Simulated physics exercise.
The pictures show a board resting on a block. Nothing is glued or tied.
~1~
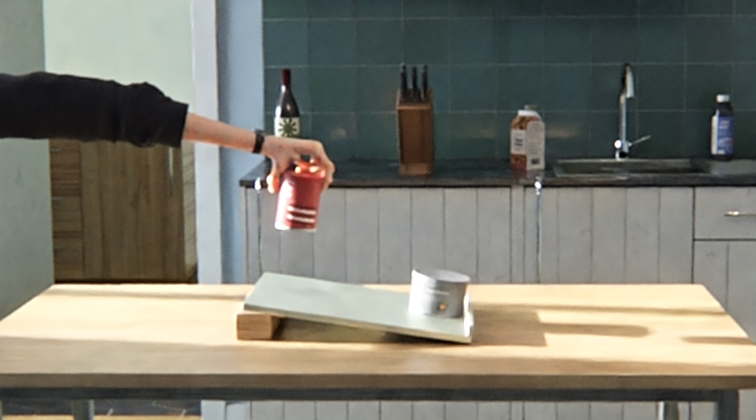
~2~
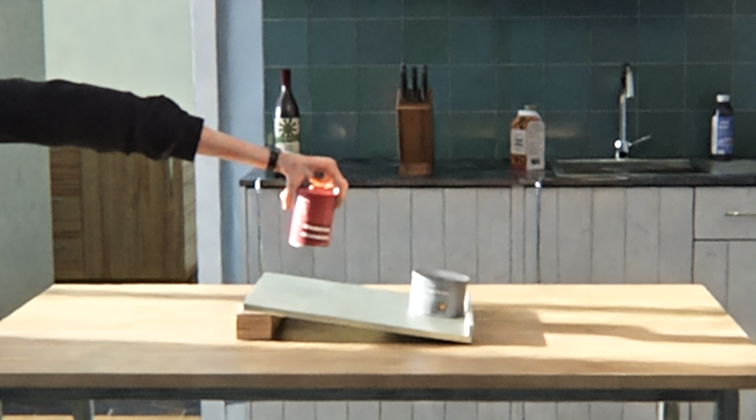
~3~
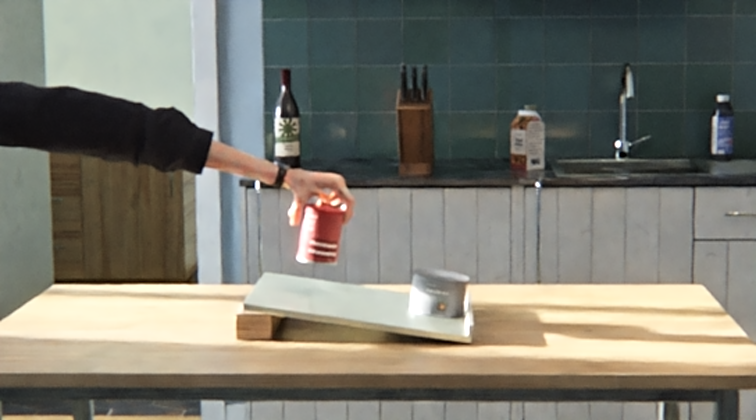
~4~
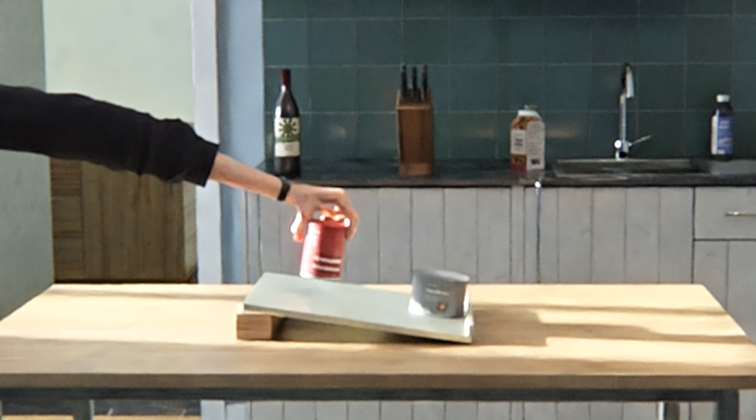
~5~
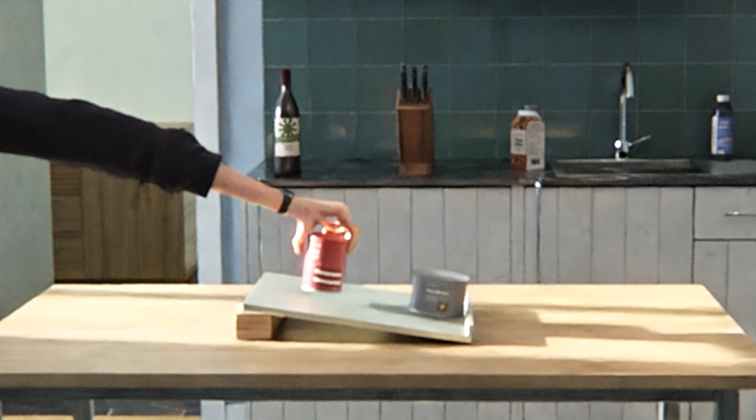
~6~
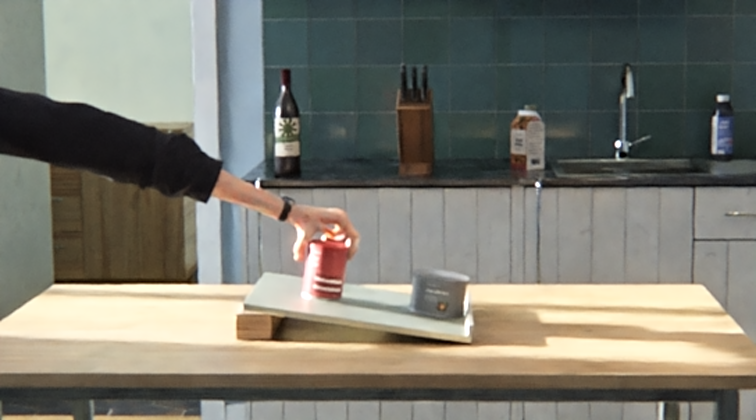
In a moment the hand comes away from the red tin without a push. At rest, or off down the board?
The red tin keeps its place.
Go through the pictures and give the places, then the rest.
The first picture shows still above its spot; red tin (300, 201); grey tub (439, 293).
The second picture shows still above its spot; red tin (313, 218); grey tub (439, 293).
The third picture shows still above its spot; red tin (321, 234); grey tub (439, 293).
The fourth picture shows still above its spot; red tin (324, 249); grey tub (439, 293).
The fifth picture shows still above its spot; red tin (325, 263); grey tub (439, 293).
The sixth picture shows in place under the hand; red tin (326, 270); grey tub (439, 293).
Then, 0.30 s after the last picture, nothing has stirred.
Then, 0.70 s after the last picture, red tin resting near (326, 270).
At rest, both in place. Seen from the same camera at the end, red tin near (326, 270). The red tin remains at rest.
